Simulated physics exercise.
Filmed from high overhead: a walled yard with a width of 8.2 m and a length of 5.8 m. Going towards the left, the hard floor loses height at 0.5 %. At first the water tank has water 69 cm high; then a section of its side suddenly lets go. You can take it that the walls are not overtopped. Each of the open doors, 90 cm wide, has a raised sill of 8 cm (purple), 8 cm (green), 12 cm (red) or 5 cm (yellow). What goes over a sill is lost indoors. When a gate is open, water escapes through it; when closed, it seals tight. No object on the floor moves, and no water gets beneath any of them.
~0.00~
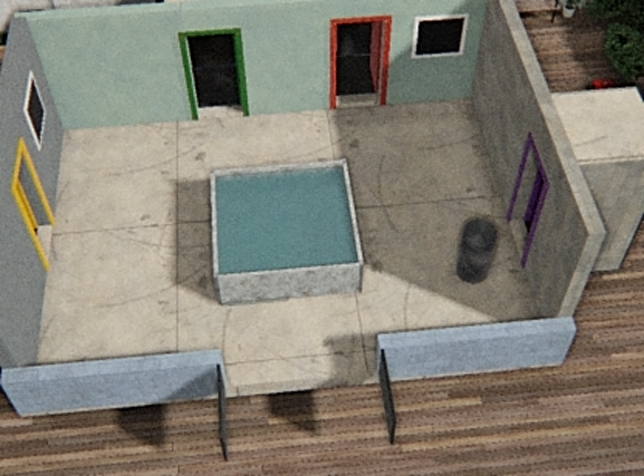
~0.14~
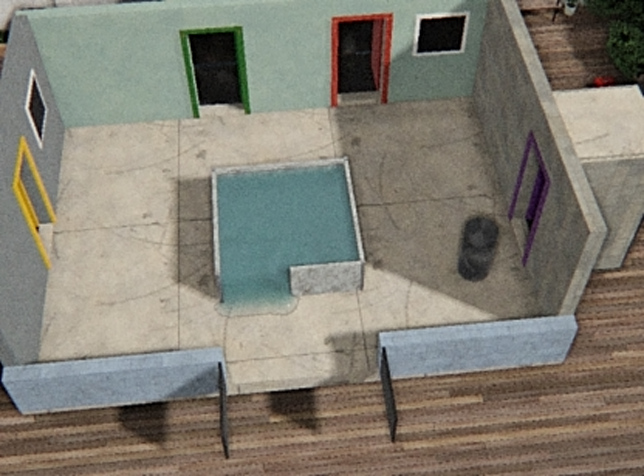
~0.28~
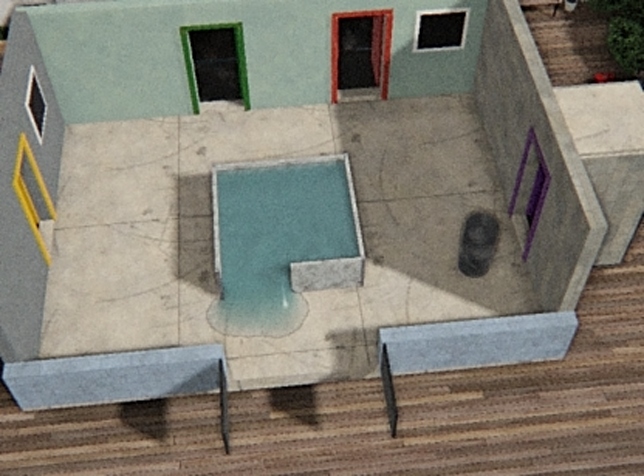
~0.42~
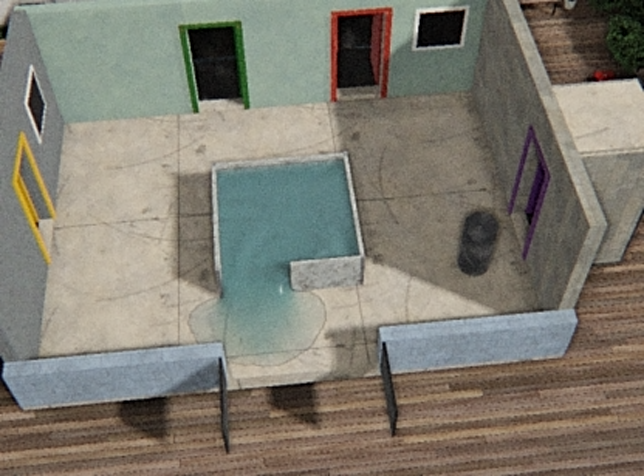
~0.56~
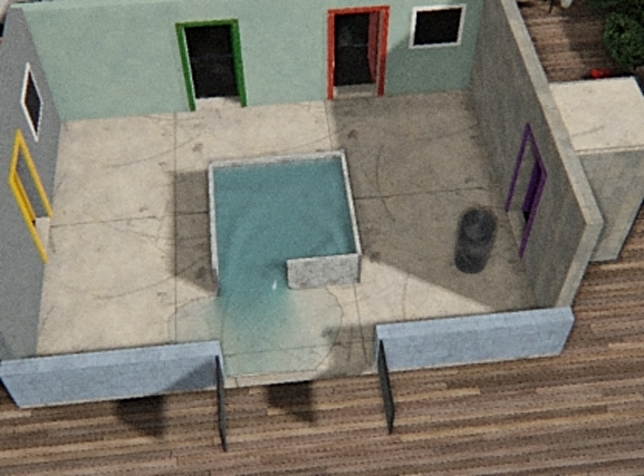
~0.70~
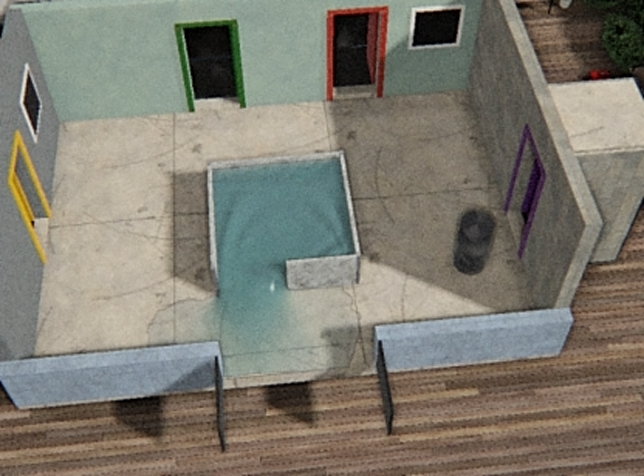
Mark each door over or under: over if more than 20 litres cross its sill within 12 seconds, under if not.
Marks: Purple door: Under; green door: Under; red door: Under; yellow door: Under.
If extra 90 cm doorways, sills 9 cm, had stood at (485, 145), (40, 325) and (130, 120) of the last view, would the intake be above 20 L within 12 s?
First doorway falls short, second gets there, third falls short.
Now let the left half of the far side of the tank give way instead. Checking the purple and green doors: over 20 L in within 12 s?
Door purple stays within, door green goes beyond.
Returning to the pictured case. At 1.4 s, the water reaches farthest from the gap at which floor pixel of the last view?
About pixel (55, 382).
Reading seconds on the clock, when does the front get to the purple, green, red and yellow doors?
Arrival: Purple not in the 12 s, green 6.0 s, red 8.5 s, yellow 2.6 s.
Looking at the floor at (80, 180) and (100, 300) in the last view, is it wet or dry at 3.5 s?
Soaked, soaked.
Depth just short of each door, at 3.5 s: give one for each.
Purple 0 cm, green 0 cm, red 0 cm, yellow 6 cm.
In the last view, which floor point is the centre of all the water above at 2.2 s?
(258, 259).
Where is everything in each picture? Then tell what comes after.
The water tank at (284, 219) is whole and still, 69 cm deep, in the first frame.
Water pours out at (257, 288) and has run 0.6 m, to (221, 308); typically 10 cm deep outside, 69 cm at the water tank's back, in the second frame.
Water pours out at (257, 286) and has run 0.9 m, to (219, 326); typically 12 cm deep outside, 69 cm at the water tank's back, in the third frame.
The front is at a hidden place, 1.4 m from the gap at (257, 285); 2.2 m2 of floor is under water; 69 cm left at the back of the water tank, in the fourth frame.
Water pours out at (254, 283) and has run 1.7 m, to a hidden place; typically 7 cm deep outside, 69 cm at the water tank's back, in the fifth frame.
The front is at a hidden place, 2.1 m from the gap at (253, 284); 3.9 m2 of floor is under water; 65 cm left at the back of the water tank, in the sixth frame.
After 1.4 s water covers 10 % of the floor and is deepest (42 cm) near (235, 298); purple door not reached, green door not reached, red door not reached, yellow door not reached.
After 2.2 s water covers 15 % of the floor and is deepest (36 cm) near (216, 366); purple door not reached, green door not reached, red door not reached, yellow door not reached.
After 3.5 s water covers 25 % of the floor and is deepest (25 cm) near (235, 298); purple door not reached, green door not reached, red door not reached, yellow door 6 cm at the sill, 0 L in.
After 7.0 s water covers 45 % of the floor and is deepest (14 cm) near (216, 366); purple door not reached, green door 5 cm at the sill, 0 L in, red door not reached, yellow door 5 cm at the sill, 1 L in.
After 12.0 s water covers 65 % of the floor and is deepest (8 cm) near (235, 298); purple door not reached, green door 4 cm at the sill, 0 L in, red door 2 cm at the sill, 0 L in, yellow door 3 cm at the sill, 2 L in.
